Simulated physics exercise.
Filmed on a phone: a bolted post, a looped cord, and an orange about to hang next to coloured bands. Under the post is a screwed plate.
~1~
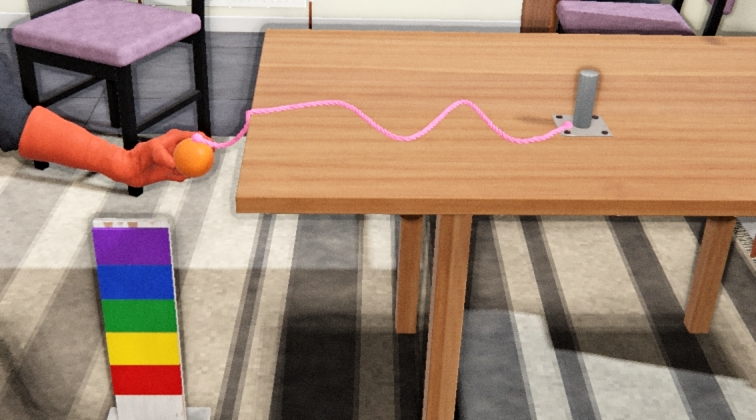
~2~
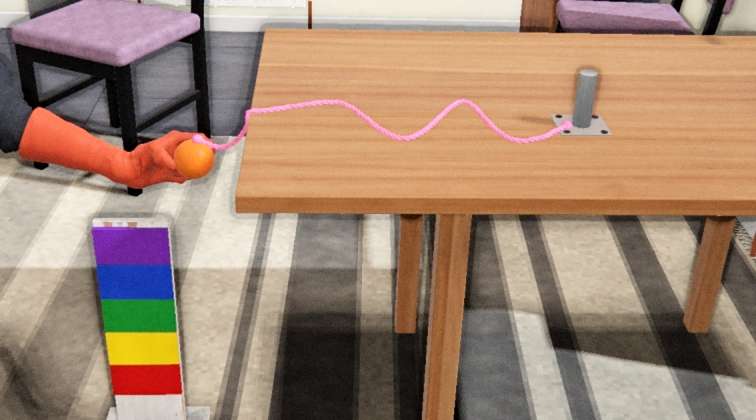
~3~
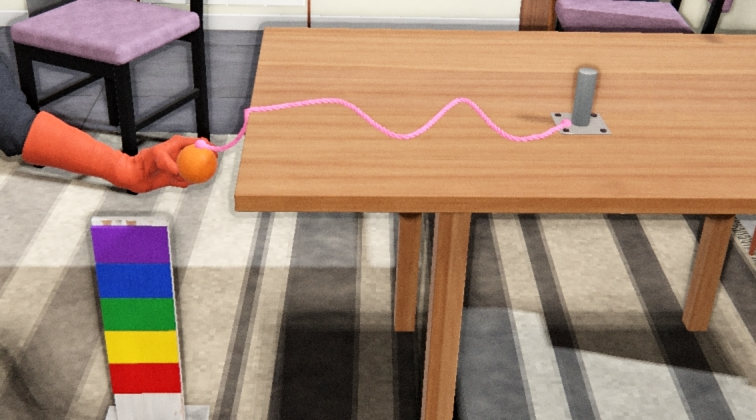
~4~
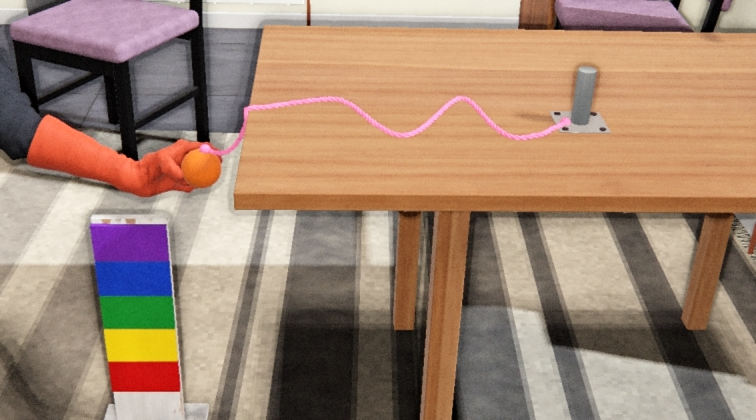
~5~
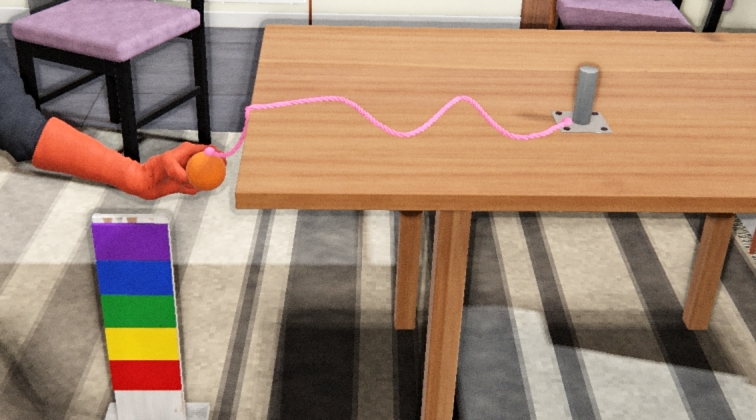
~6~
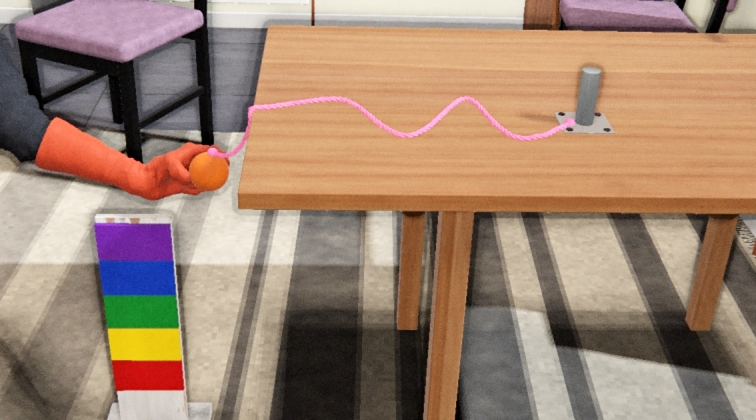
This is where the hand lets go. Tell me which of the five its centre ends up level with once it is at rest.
Its centre ends up level with yellow.
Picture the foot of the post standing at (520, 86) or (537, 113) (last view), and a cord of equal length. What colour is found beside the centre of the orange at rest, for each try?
In turn, red and then red.
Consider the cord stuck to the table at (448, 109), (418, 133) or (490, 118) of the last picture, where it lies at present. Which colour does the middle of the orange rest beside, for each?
In order: Blue; purple; green.
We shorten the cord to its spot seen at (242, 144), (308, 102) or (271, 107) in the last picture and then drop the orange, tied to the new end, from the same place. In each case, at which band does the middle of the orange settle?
The bands would be green, purple and blue, in that order.
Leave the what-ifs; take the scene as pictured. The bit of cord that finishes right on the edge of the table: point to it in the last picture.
Look around (391, 131).
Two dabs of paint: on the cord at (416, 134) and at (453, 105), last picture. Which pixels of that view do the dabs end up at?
You'll find the first mark at (282, 110) and the second mark at (367, 114).
Soon after, orange near (224, 319); level with green.
Then, orange near (283, 327); level with yellow.
Further on, orange near (247, 340); level with yellow.
At rest, orange near (263, 340); level with yellow. Its middle rests at the yellow band.
